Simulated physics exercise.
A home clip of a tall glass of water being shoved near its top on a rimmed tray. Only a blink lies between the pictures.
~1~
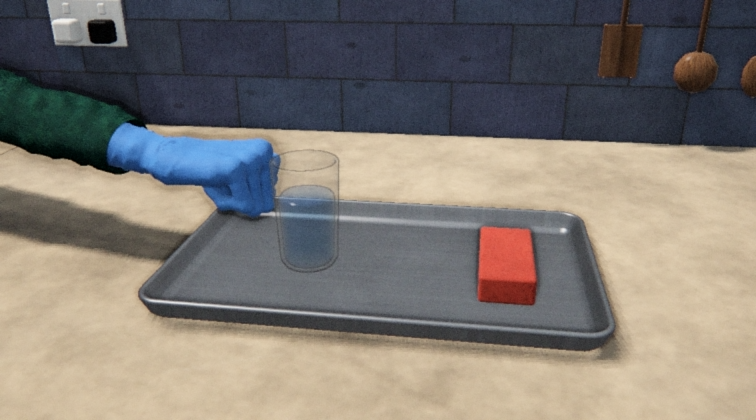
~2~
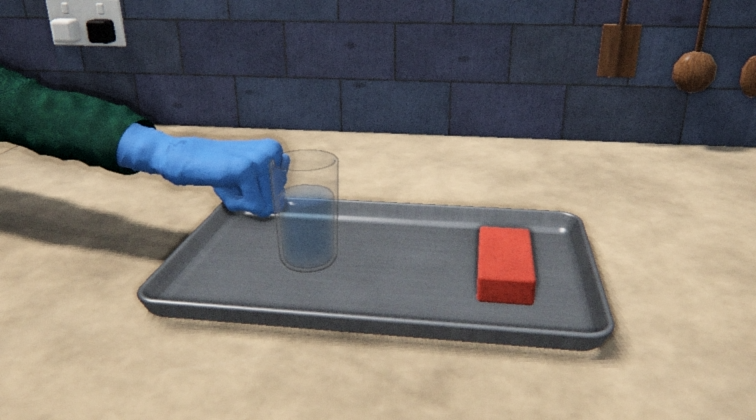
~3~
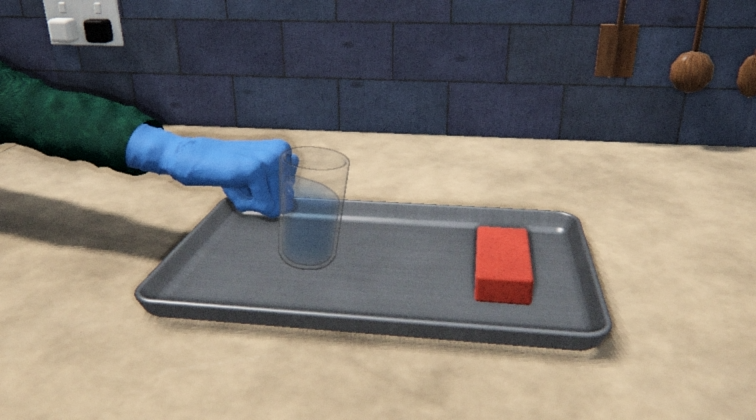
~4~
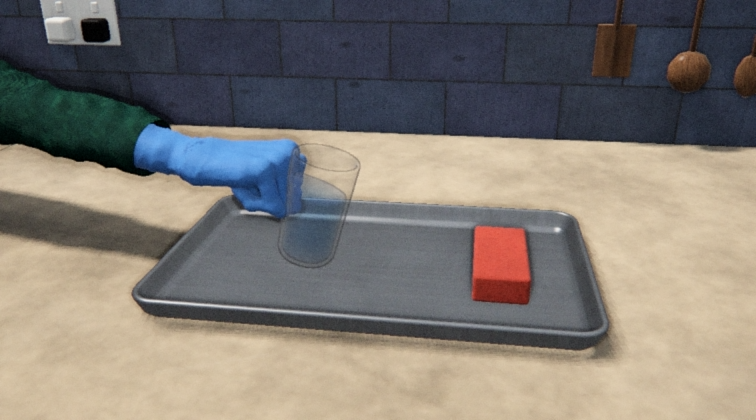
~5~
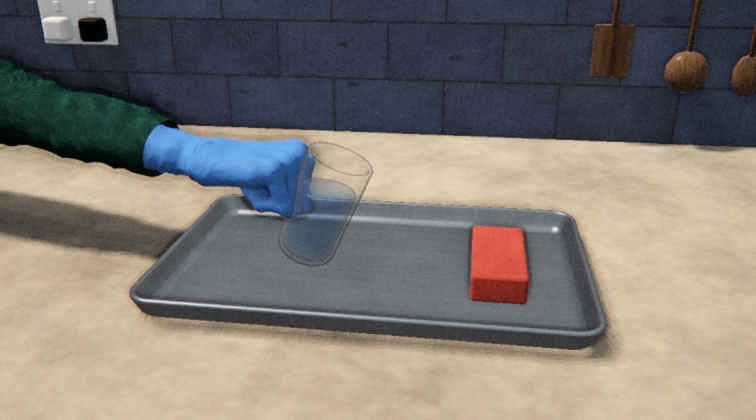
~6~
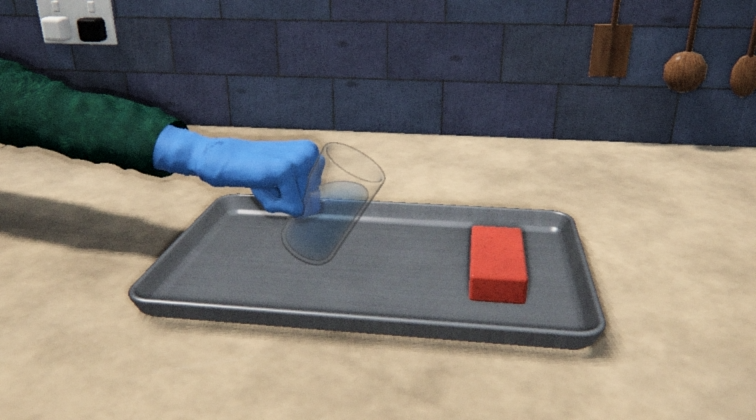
A blue-gloved hand pushes a glass of water near its top, tilting it rightward on a tray.
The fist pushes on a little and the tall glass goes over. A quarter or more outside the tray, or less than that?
In the end under a quarter gets off the tray.
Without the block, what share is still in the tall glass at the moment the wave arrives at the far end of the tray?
Close to 60 per cent.
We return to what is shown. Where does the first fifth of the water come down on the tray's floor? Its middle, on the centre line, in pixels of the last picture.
Around (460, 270).
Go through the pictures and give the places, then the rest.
It leans 0°; its right rim is at (336, 164); the water meets the walls at (281, 191) and (335, 194); the tray's far rim is at (594, 266); a block is fixed to the tray further along, in the first picture.
It leans 0°; its right rim is at (336, 164); the water meets the walls at (280, 191) and (334, 194), in the second picture.
It leans 7°; its right rim is at (347, 165); the water meets the walls at (287, 176) and (340, 198), in the third picture.
It leans 14°; its right rim is at (358, 168); the water meets the walls at (294, 171) and (348, 196), in the fourth picture.
It leans 22°; its right rim is at (370, 173); the water meets the walls at (300, 184) and (357, 191), in the fifth picture.
It leans 29°; its right rim is at (382, 180); the water meets the walls at (301, 199) and (369, 188), in the sixth picture.
A moment on, the tall glass lies on its side and 95 per cent is in the glass, 4 on the tray and 1 above or beyond its rim.
Next, the tall glass lies on its side and 54 per cent is in the glass, 33 on the tray and 13 above or beyond its rim.
Then the tall glass lies on its side and 33 per cent is in the glass, 57 on the tray and 10 above or beyond its rim.
Later the tall glass lies on its side and 18 per cent is in the glass, 75 on the tray and 7 above or beyond its rim.
In the end 93 per cent is held by tray and glass, 7 is off the tray.
